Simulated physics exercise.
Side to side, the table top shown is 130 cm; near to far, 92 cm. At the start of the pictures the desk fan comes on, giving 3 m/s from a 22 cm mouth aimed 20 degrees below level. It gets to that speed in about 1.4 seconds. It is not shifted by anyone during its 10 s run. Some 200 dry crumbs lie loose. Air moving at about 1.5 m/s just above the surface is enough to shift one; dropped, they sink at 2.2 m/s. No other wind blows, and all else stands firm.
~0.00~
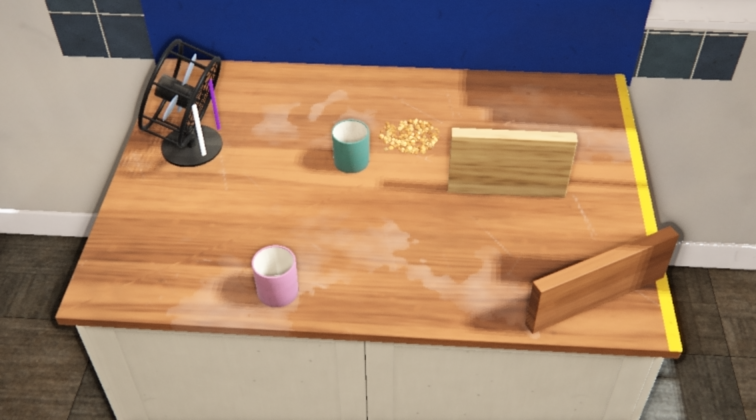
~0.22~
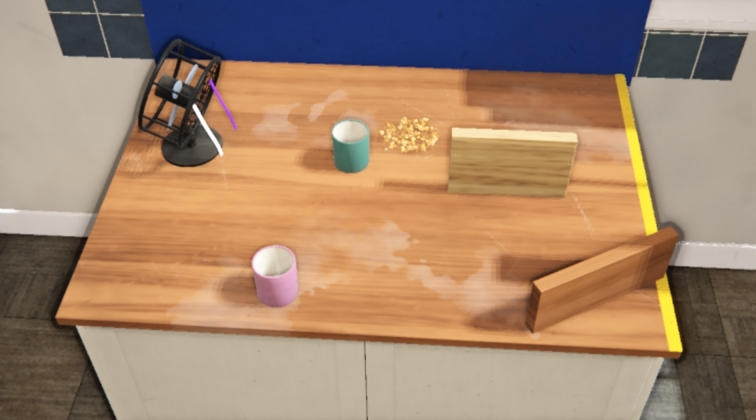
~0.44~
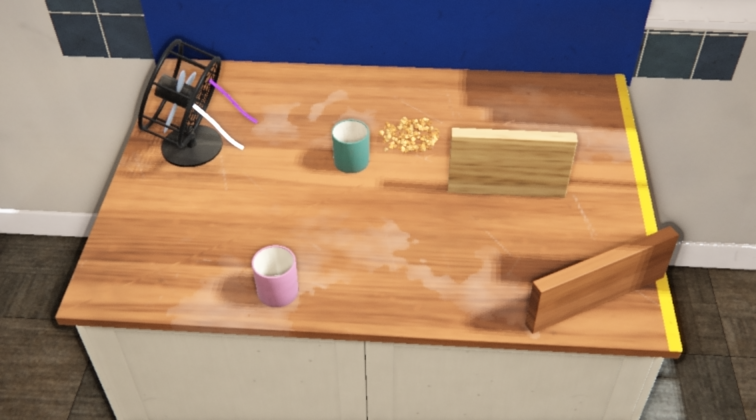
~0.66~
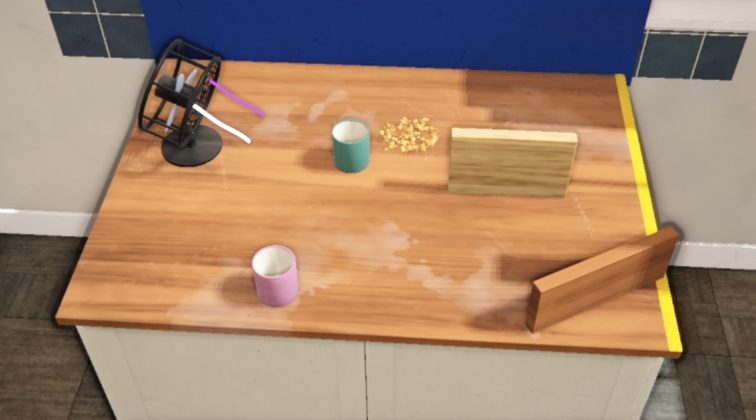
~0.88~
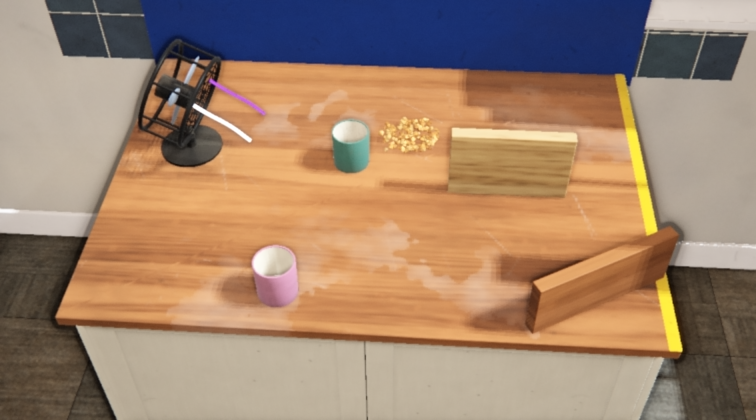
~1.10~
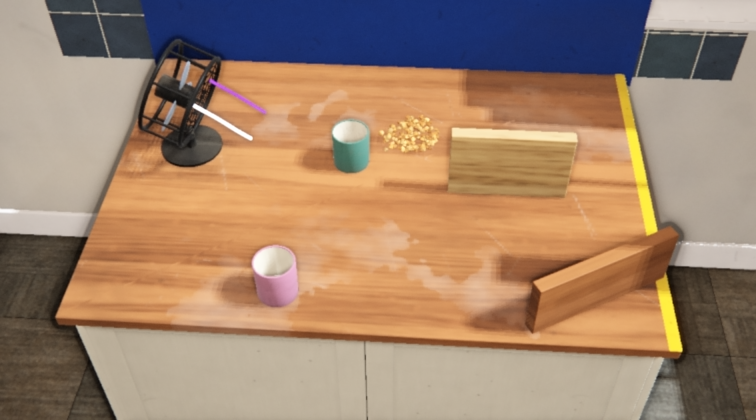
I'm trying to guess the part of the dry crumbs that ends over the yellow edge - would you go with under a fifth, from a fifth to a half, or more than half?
The part that ends there is greater than one half.
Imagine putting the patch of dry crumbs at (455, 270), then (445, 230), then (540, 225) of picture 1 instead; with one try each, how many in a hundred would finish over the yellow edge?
Taking the three spots in order, you'd get around 5 percent, 60 percent and 100 percent.
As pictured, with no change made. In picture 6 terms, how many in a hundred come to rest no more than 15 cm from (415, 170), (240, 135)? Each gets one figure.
First spot about 15 %, second about 0 %.
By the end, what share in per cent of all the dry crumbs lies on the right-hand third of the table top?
Near 0 per cent at the end.
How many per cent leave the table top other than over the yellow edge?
About 0 %.
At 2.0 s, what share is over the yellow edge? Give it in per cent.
Roughly 20 per cent.
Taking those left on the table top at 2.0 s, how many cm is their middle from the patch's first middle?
It comes to near 5 cm.
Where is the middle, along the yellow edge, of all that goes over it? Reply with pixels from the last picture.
I'd put my finger close to (630, 105).
After 2.0 s, 94 % are on the move or not yet settled, 20 % are over the yellow edge; the middle of those still in play is near (434, 140).
After 3.2 s, 33 % are on the move or not yet settled, 72 % are over the yellow edge; the middle of those still in play is near (432, 156).
After 5.5 s, 16 % are on the move or not yet settled, 83 % are over the yellow edge; the middle of those still in play is near (421, 157).
After 10.0 s, at the end, 86 % are over the yellow edge.
